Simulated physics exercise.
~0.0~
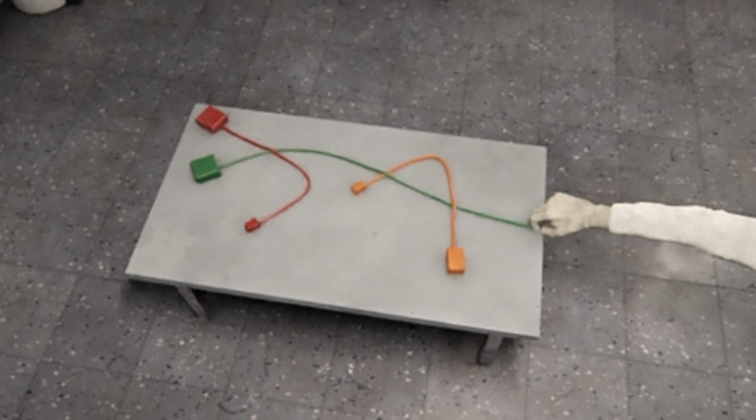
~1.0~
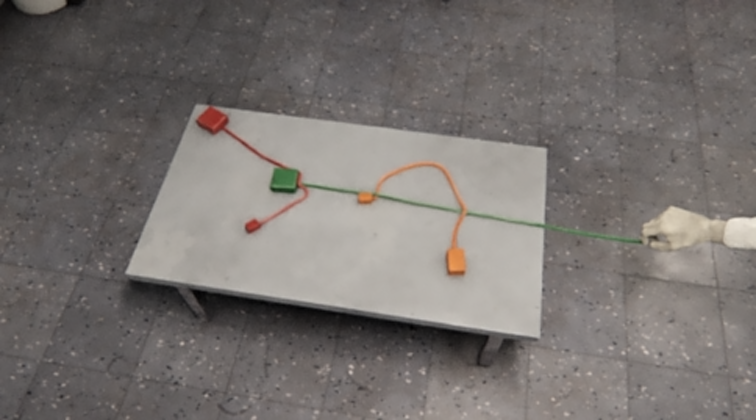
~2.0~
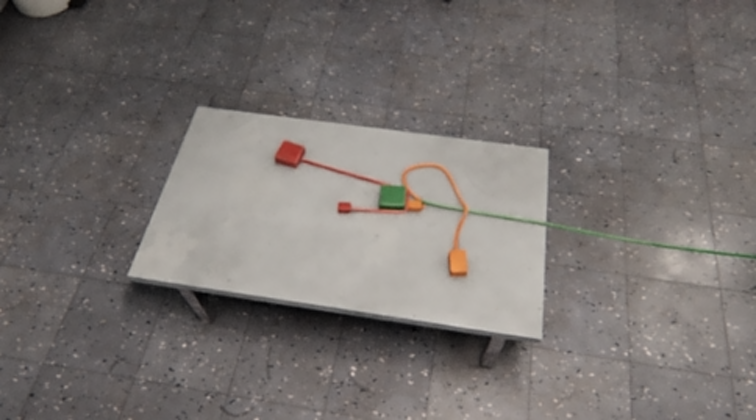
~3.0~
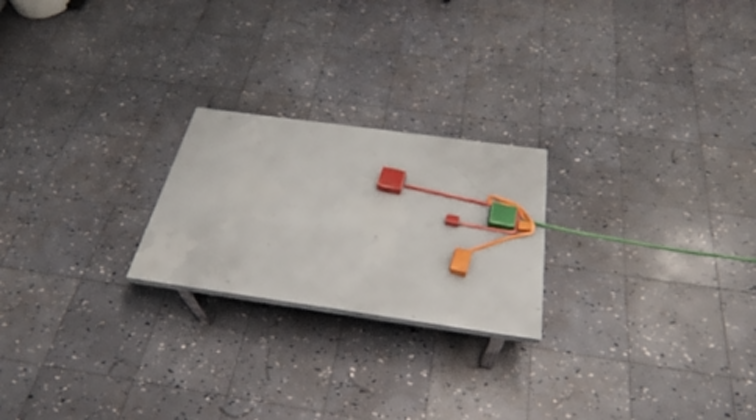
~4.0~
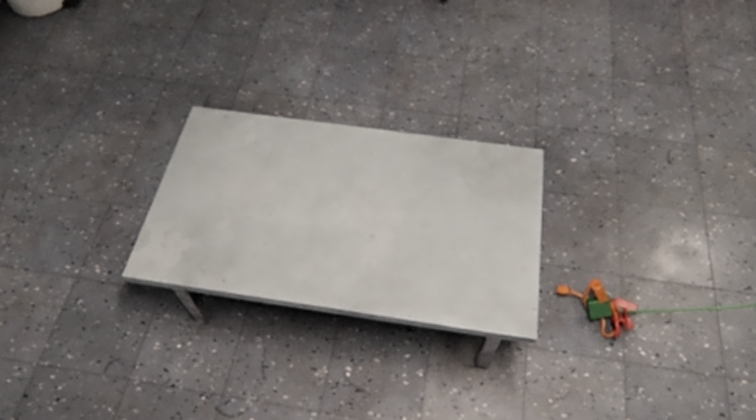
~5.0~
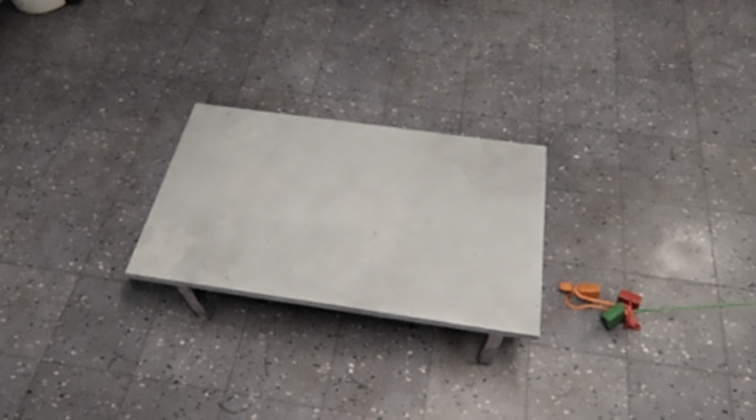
A hand in a pale sleeve pulls the green cable to the right across a grey table, where red, green and orange cables lie crossed with small blocks at their ends. The green charger slides after it and catches the red cable's loop, drawing both red ends along. Next it gathers up the orange plug and bends the orange cable toward the right edge, while the orange charger barely moves. Then everything goes over the edge. The bundle ends tangled on the speckled floor, shifting slightly, with the table bare.
